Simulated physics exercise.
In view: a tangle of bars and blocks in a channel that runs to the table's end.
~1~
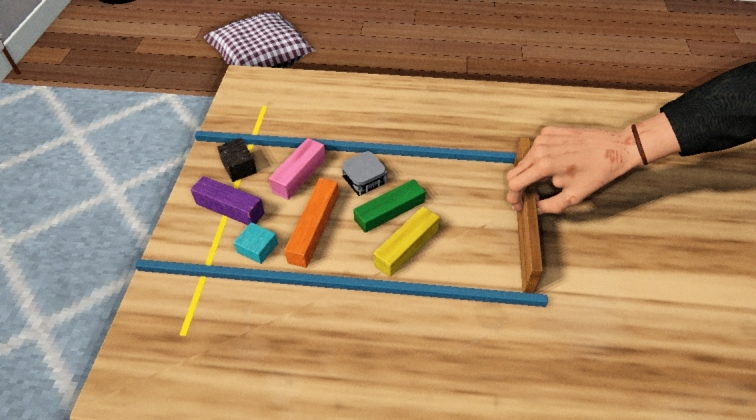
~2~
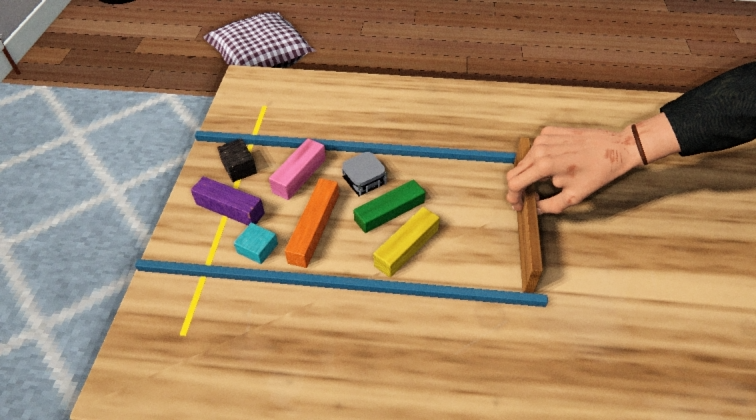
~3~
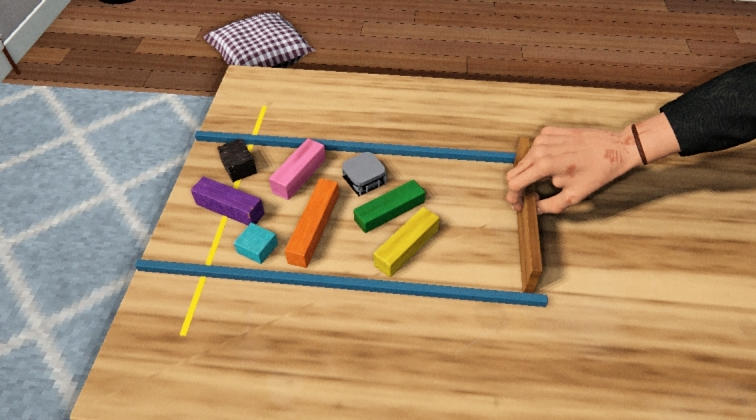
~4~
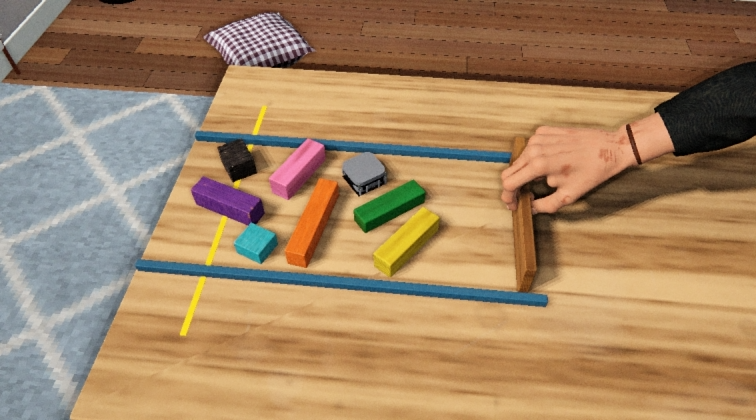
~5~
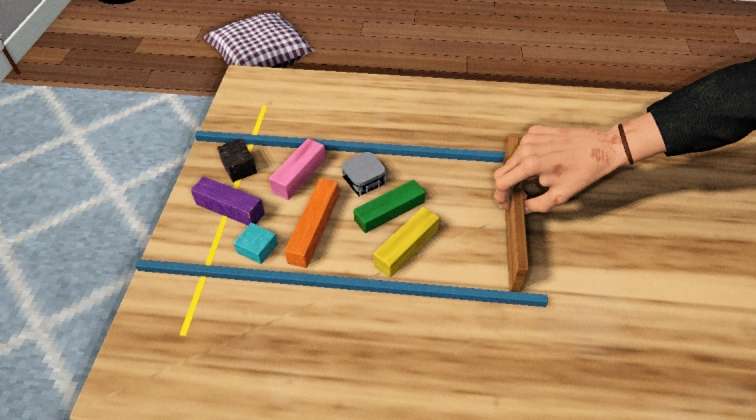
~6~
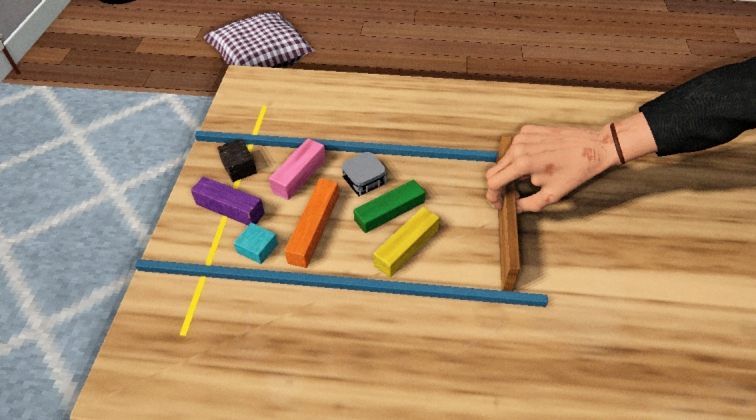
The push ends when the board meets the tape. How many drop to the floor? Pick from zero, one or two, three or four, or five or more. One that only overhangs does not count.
The number that fall off is three or four.
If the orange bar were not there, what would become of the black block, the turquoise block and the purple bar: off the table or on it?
The black block falls; the turquoise block does not fall; the purple bar goes over.
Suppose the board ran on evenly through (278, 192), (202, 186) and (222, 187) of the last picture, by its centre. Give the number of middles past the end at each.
The counts: 0, 5 and 4.
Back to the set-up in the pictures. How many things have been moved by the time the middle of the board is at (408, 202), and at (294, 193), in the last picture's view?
2 and 8.
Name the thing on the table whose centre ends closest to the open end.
The pink stick.
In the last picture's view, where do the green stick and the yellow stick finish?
The green stick stops around (202, 189); the yellow stick around (207, 228).
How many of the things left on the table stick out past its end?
That would be 1.
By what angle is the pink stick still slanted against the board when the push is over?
Near 25 degrees.
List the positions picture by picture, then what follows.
In the first frame, black block (237, 160); purple bar (228, 201); turquoise block (256, 243); board (526, 211); tape (231, 201).
In the second frame, purple bar (228, 202); yellow stick (407, 241).
In the third frame, turquoise block (256, 243); orange bar (314, 221).
In the fourth frame, black block (237, 160); green stick (390, 206).
In the fifth frame, purple bar (228, 202); pink stick (298, 168).
In the sixth frame, black block (237, 160); purple bar (228, 202); turquoise block (256, 243); board (507, 209); tape (231, 201).
Soon after, none off yet; black block at rest near (237, 160); purple bar at rest near (228, 202); turquoise block at rest near (256, 243).
At rest, the number that fall off is three or four; fallen, turquoise block, purple bar and black block.
